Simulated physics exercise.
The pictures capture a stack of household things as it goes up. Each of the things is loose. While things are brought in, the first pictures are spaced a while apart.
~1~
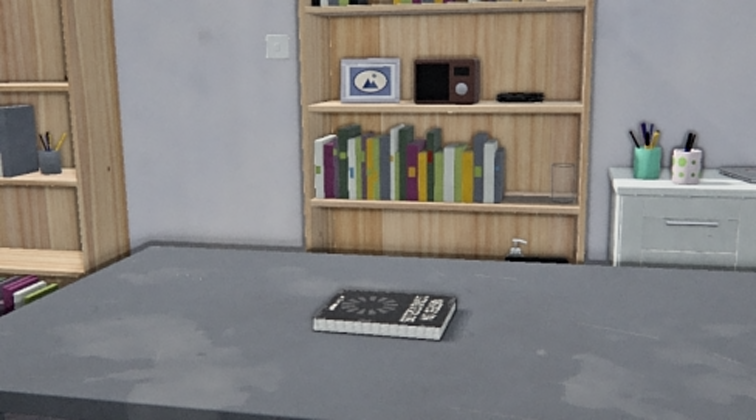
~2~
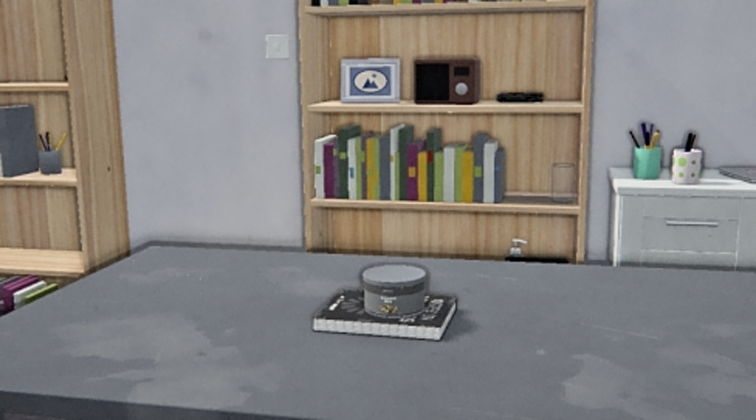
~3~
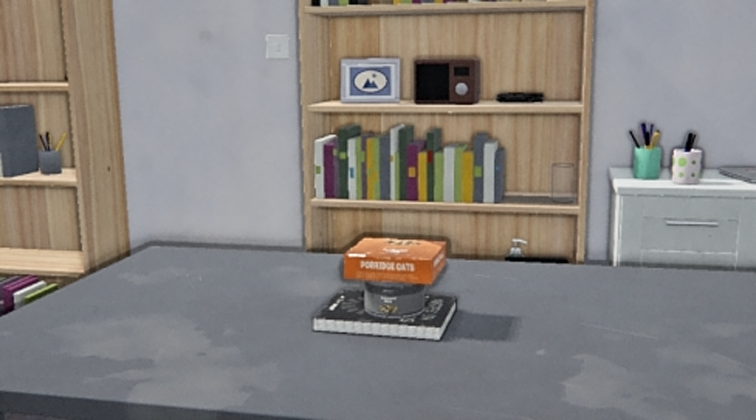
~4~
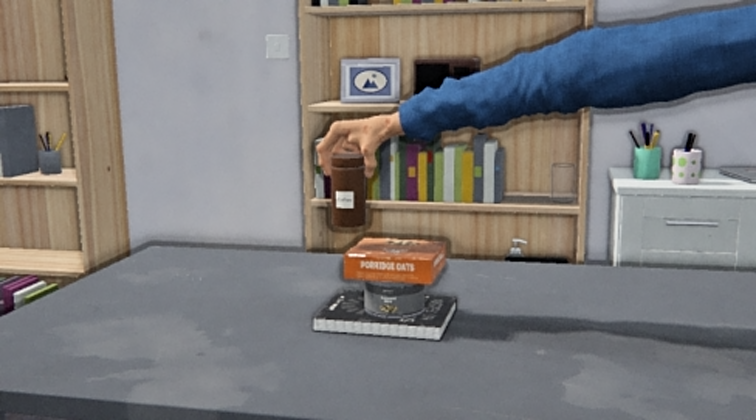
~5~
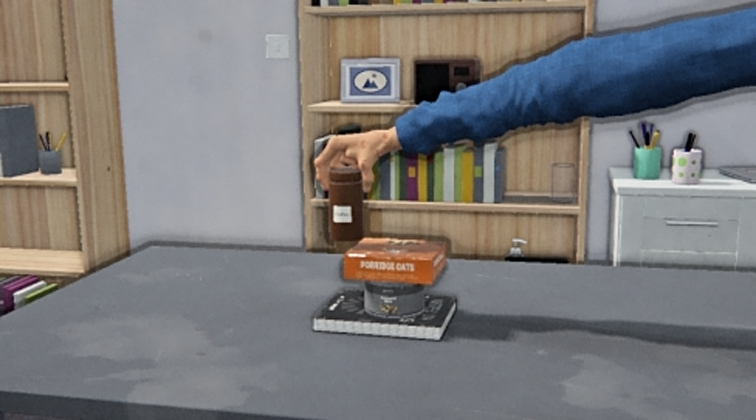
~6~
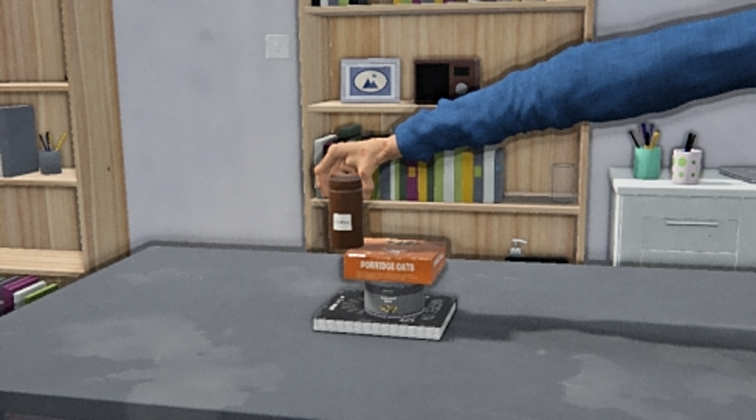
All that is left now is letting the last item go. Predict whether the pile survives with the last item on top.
It falls over.
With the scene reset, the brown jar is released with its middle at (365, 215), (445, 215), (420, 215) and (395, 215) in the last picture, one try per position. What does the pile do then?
Case one: Stable. Case two: Falls over. Case three: Stable. Case four: Stable.
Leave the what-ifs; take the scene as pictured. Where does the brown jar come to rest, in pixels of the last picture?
The object winds up at approximately (305, 292).
Then, 0.30 s later than the last frame, brown jar tilted by 39° near (327, 224).
Then, 0.40 s later than the last frame, brown jar now fallen.
Then, 0.50 s later than the last frame, things are still on the move.
When it is over, fallen, brown jar; the other 3 as before. End places, in pixels of the last picture, brown jar near (305, 292). The pile comes apart.
